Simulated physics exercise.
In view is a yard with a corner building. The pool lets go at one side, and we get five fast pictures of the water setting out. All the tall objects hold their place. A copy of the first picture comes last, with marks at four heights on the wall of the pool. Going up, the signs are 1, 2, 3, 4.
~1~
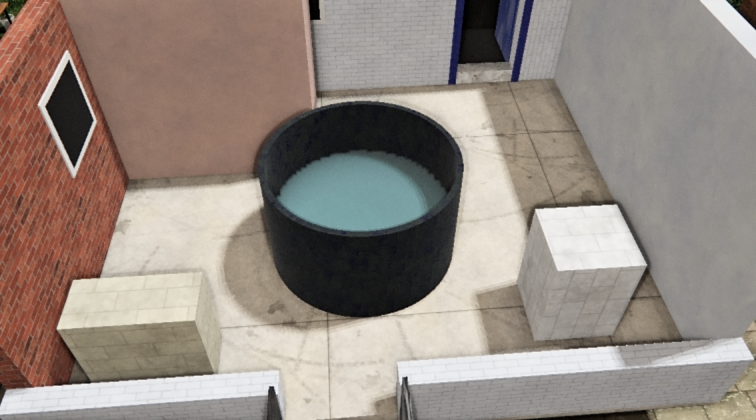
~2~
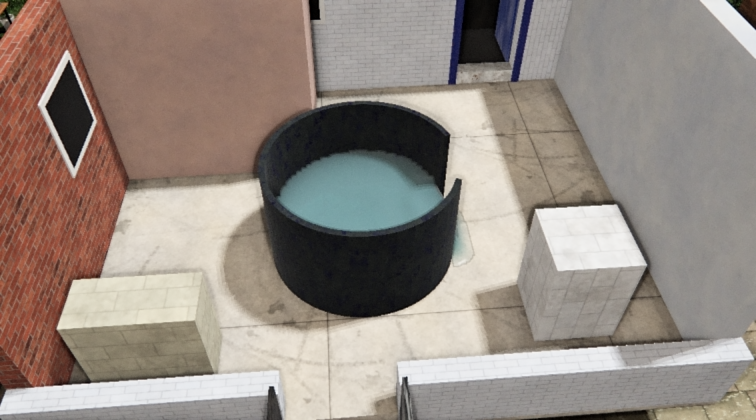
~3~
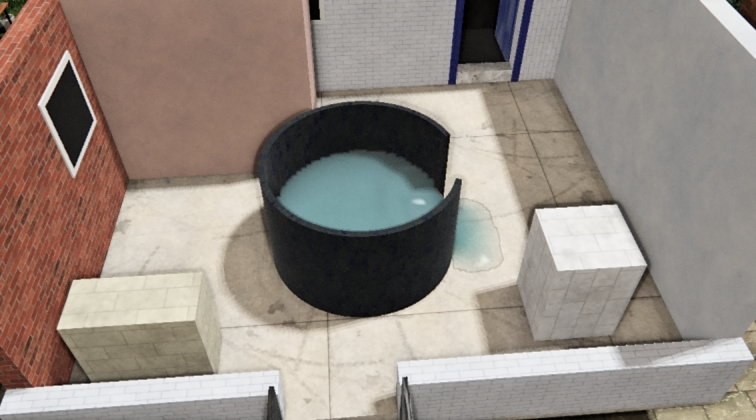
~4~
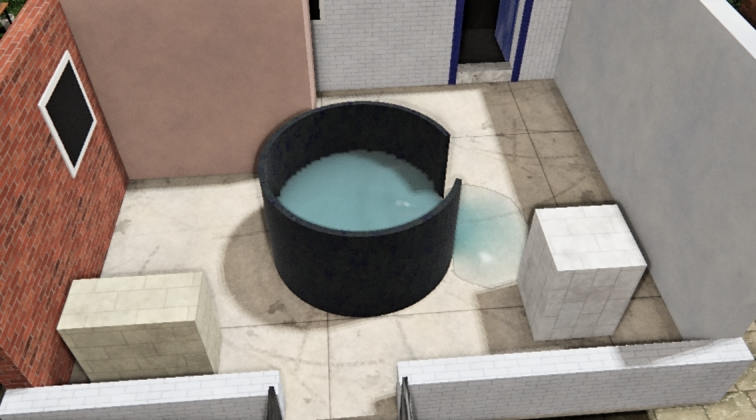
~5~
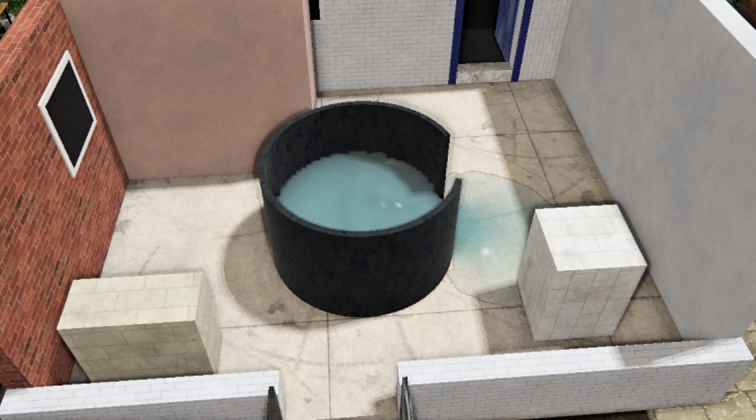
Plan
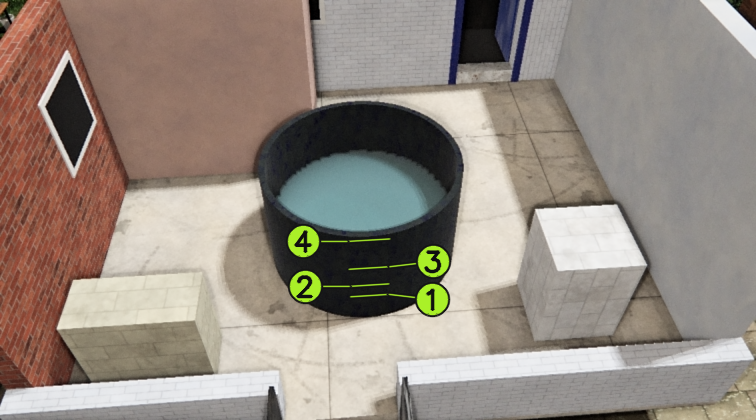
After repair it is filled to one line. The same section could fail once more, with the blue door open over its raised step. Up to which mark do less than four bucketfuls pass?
Use level 3.
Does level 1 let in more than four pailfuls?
No, that is safe.
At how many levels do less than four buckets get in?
Three.
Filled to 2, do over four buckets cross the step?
No, that is safe.
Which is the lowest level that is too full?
Level 4.
In lime, 1 at (369, 295); 2 at (369, 285); 3 at (369, 268); 4 at (368, 240); from the bottom up 1, 2, 3, 4.
If 1 is chosen, nothing gets over.
If 2 is chosen, nothing gets over.
If 3 is chosen, a splash gets over, under a bucket.
If 4 is chosen, about 10 bucketfuls get in.
